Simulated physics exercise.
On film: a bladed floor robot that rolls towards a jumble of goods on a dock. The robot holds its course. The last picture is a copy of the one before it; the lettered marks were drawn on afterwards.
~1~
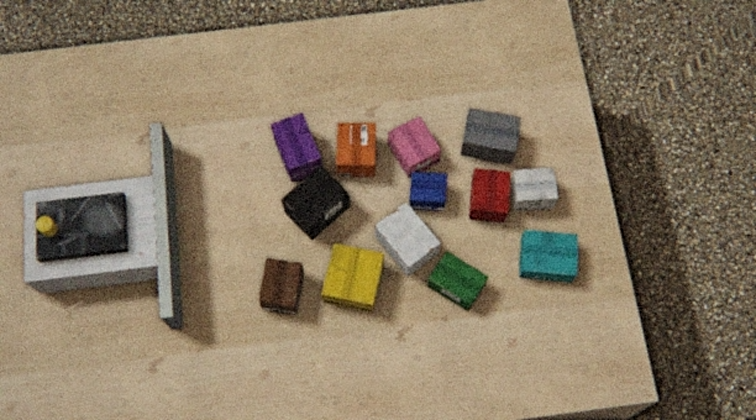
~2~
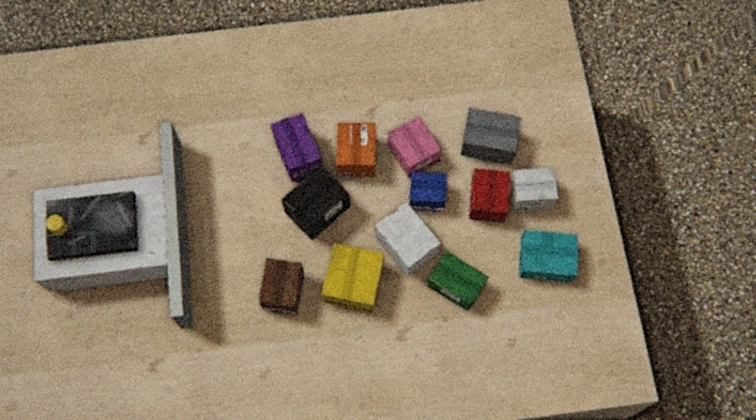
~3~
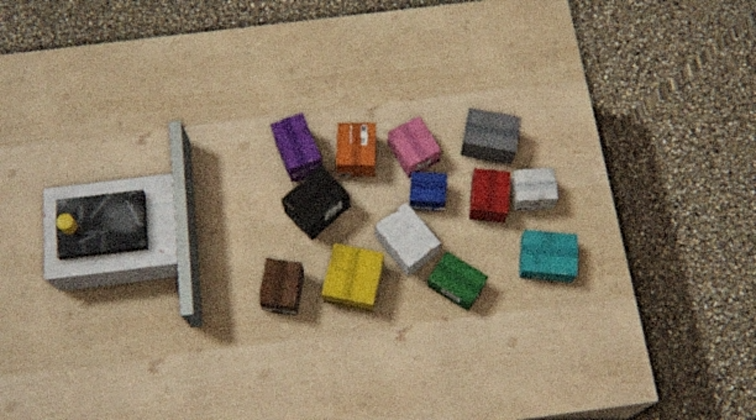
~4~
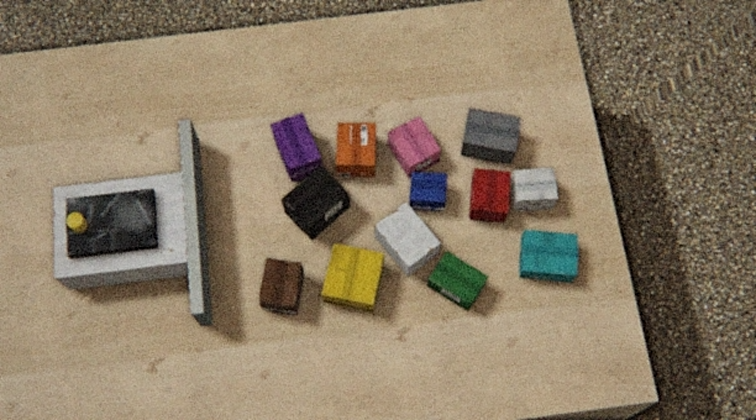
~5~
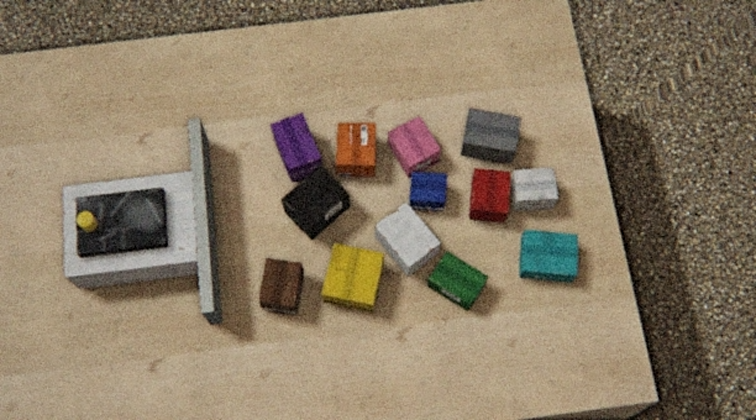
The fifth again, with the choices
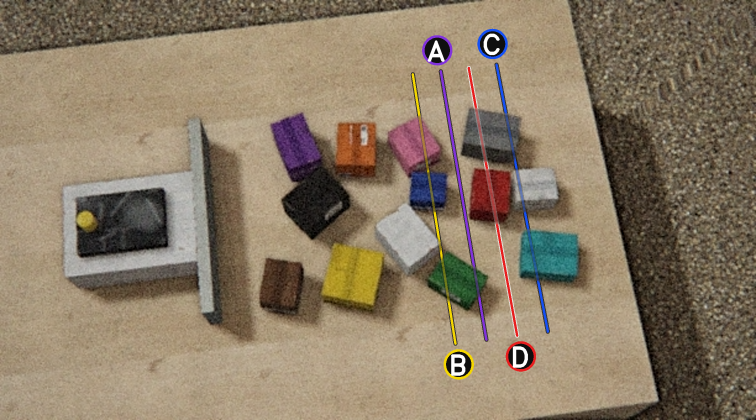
A grey bladed robot with a dark top panel and a yellow knob rolls slowly and steadily rightward across a pale wooden surface, seen from a high, unmoving viewpoint. To its right sits a loose jumble of boxes, with purple, orange, pink and grey above black, blue, red and white ones, and brown, yellow, green and turquoise lower down. The robot narrows the gap, its upright blade leading, while every box stays still.
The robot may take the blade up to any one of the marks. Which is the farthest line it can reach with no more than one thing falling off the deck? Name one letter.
No farther than A.
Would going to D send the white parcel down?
Yes.
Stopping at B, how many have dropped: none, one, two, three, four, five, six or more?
The count is none.
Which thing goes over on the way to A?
It is the white parcel.
On the marked copy, A at (462, 199); B at (433, 202); C at (521, 191); D at (492, 195).
Following A. Soon after the start, robot (224, 209); yellow box (374, 276); brown box (330, 279).
Later, robot (319, 198); white parcel (551, 187); turquoise box (555, 254).
In the end, robot (390, 189); white parcel over the edge; grey box (588, 118); one fallen.
As for the rest, B is within the limit but short; C drops five; D drops two.
